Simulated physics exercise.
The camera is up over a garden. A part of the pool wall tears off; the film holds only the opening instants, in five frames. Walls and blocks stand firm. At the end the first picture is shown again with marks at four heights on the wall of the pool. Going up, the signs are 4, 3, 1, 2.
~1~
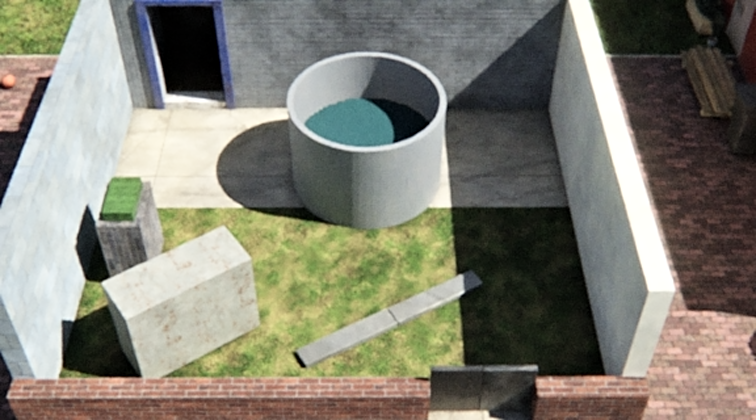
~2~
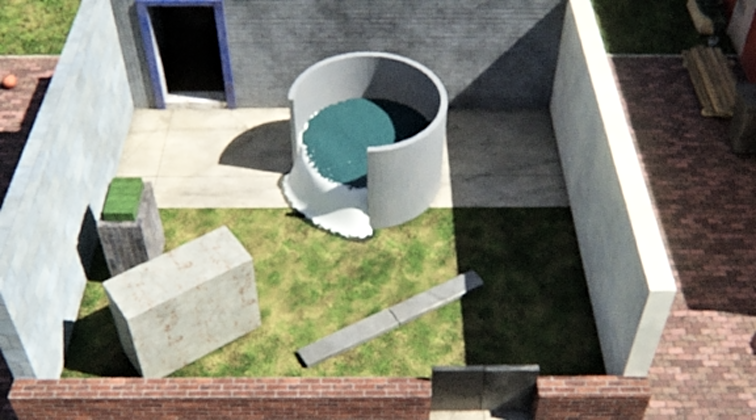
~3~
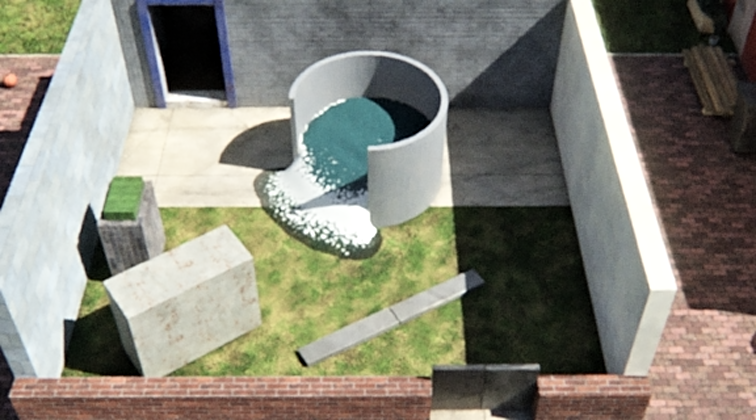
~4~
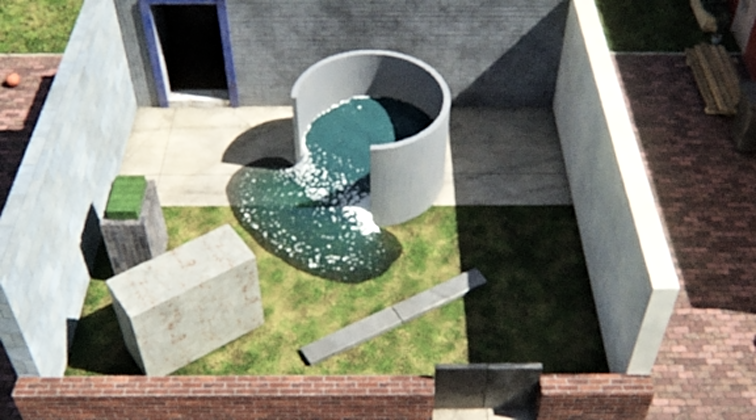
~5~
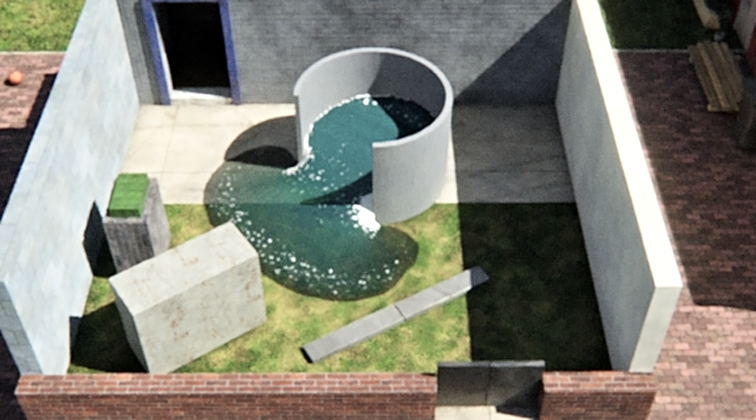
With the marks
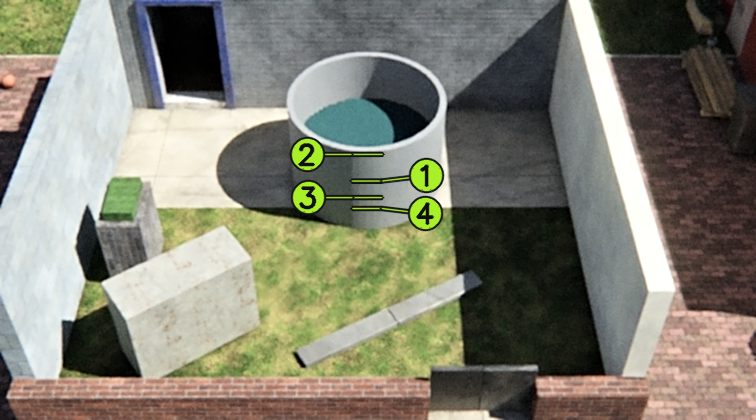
Water pours through an opening in the round grey tank and spreads across the grass.
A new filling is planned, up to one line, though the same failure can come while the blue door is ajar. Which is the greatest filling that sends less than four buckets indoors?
That is line 1.
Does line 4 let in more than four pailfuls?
No.
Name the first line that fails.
It is 2.
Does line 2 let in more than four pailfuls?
Yes.
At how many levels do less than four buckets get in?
Three of them.
On the marked copy, 1 at (367, 181); 2 at (366, 154); 3 at (367, 197); 4 at (367, 208); from the bottom up 4, 3, 1, 2.
For line 1, a bucket or two gets in.
For line 2, about 12 bucketfuls get in.
For line 3, nothing gets over.
For line 4, nothing gets over.
